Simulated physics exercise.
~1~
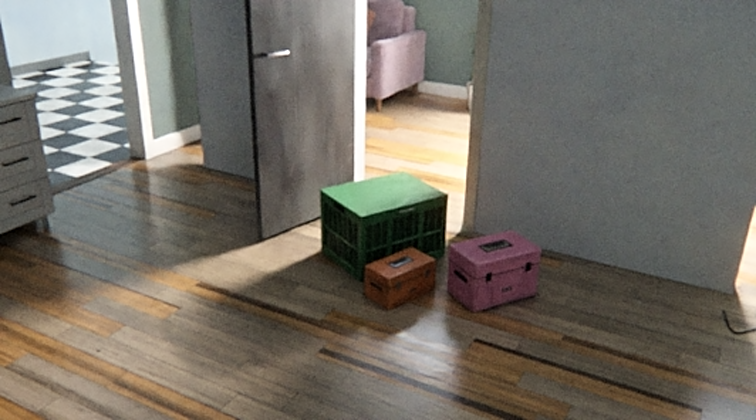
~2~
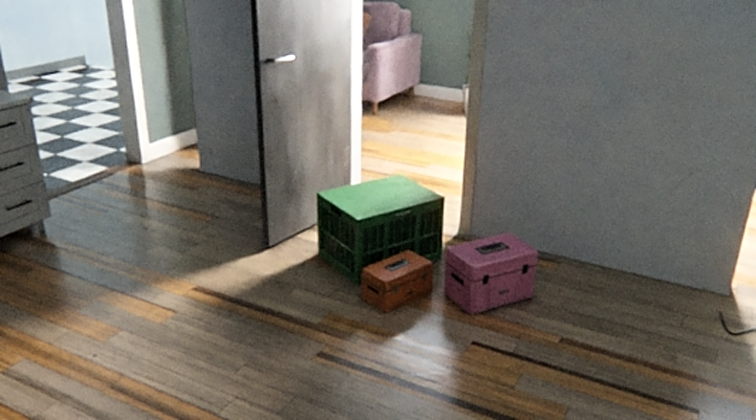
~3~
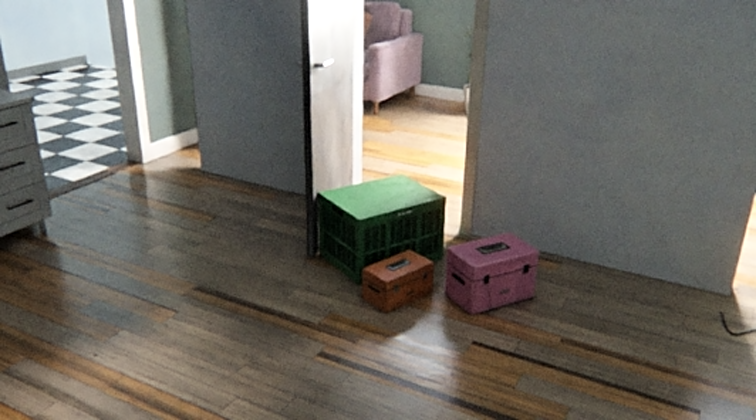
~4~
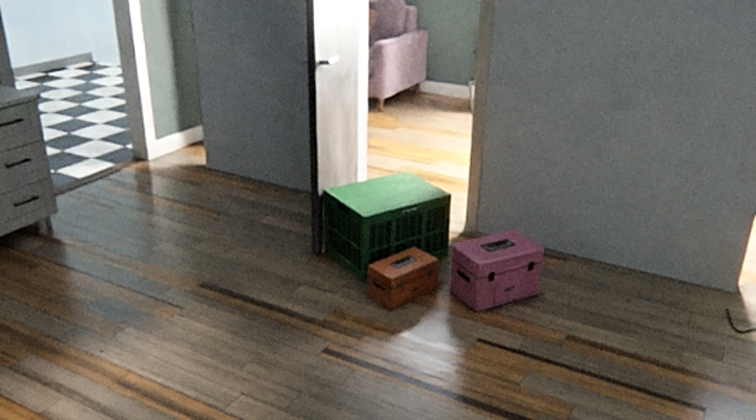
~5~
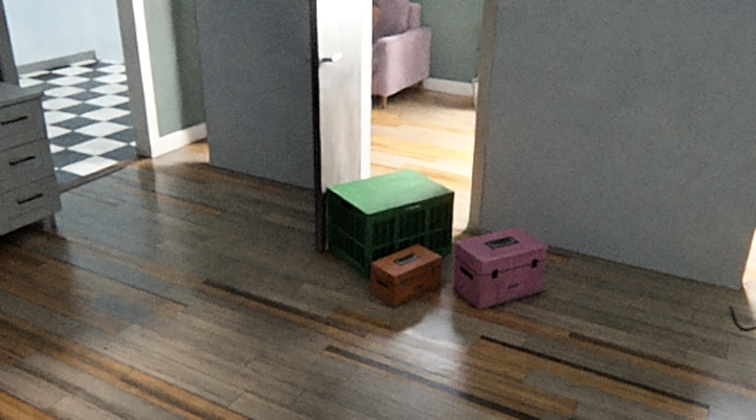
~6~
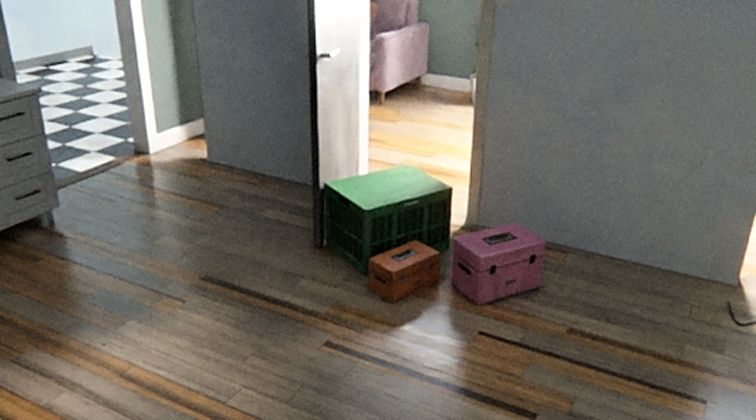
To begin with, a grey door stands wide open in a wood-floored room, with a green chest, a small orange toolbox and a pink toolbox sitting on the floor beside the doorway. The door then swings partway toward closing, its free edge moving right toward the green chest. It comes to rest beside the chest and goes no farther, while the camera sways slightly. The chest and both toolboxes stay where they are. At the end the door is still well open, with the pink armchair visible in the bright room beyond.
